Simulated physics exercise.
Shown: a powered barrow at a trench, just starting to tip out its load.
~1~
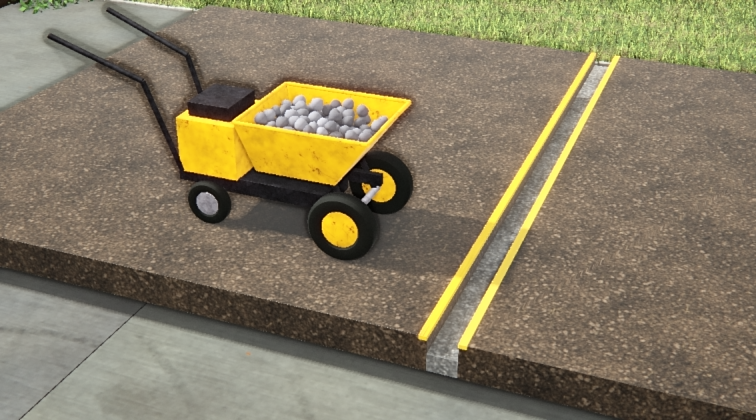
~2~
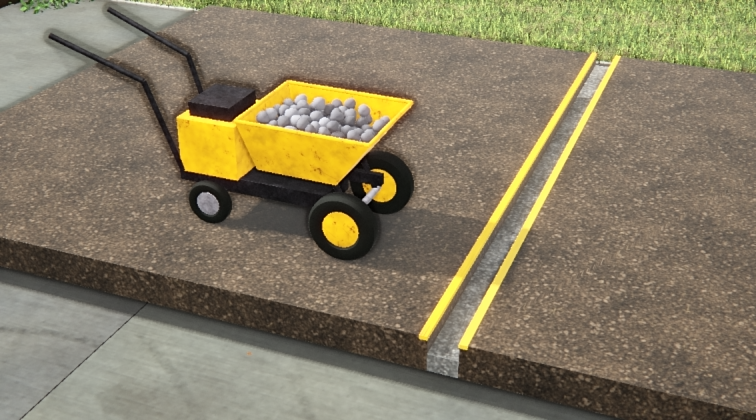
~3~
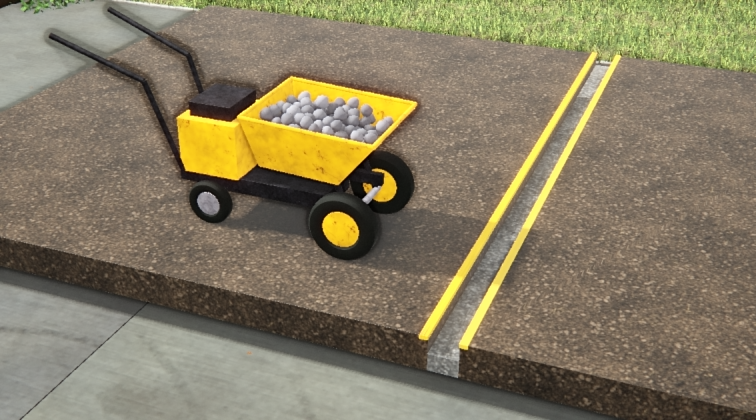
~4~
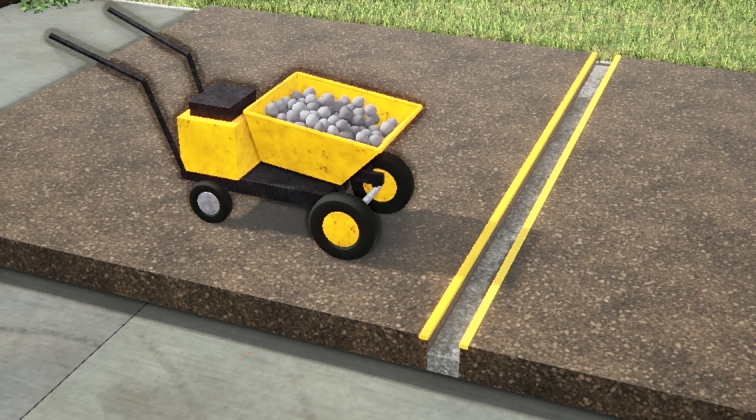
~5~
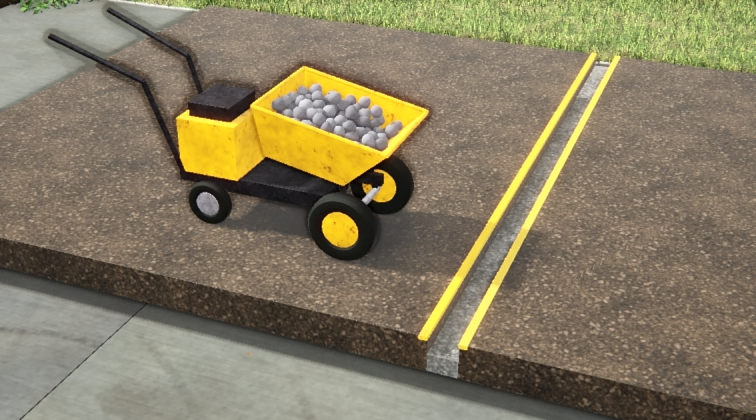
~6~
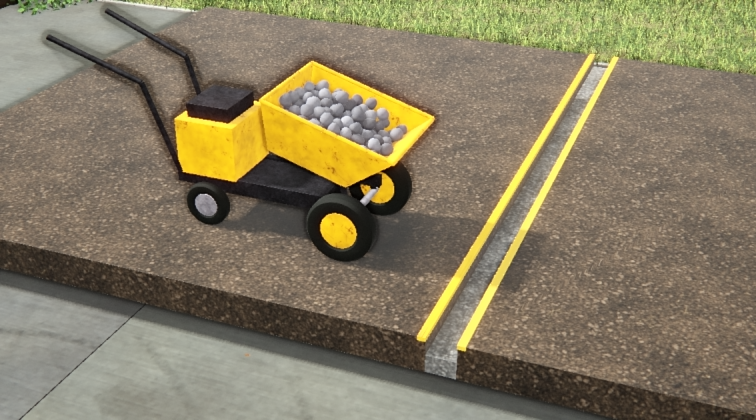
A yellow skip full of round grey stones tilts gradually to the right on its barrow.
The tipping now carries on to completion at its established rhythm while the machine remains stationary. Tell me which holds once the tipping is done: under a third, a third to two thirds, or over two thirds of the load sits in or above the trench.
It is a third to two thirds.
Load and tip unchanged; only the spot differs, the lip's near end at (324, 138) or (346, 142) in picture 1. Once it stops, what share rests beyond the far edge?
Roughly 10 and 20 percent respectively.
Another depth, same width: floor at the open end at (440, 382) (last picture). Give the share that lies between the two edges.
About 60 percent.
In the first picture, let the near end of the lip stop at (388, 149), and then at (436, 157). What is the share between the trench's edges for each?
The shares come out close to 40 and 0 per cent, in that order.
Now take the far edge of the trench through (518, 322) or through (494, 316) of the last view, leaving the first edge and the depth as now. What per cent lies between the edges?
I'd put it near 80 in a hundred, then near 60 in a hundred.
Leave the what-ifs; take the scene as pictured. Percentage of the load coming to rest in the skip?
Around 0 in a hundred.
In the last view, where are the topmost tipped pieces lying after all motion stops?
Top, approx.: (484, 235).
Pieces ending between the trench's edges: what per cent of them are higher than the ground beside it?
40 per cent, near enough.
Shortly afterwards, skip tipped steeply; the whole lot in the skip.
Next, skip tipped right over; the bulk in the skip; only a few short of the trench; a little in or heaped over the trench; a little falling.
Some moments later, skip tipped right over; near a quarter in the skip; a little short of the trench; near a third in or heaped over the trench; near a quarter beyond it; only a few falling.
In the end, skip tipped right over; only a few in the skip; near a quarter short of the trench; near half in or heaped over the trench; near a third beyond it.
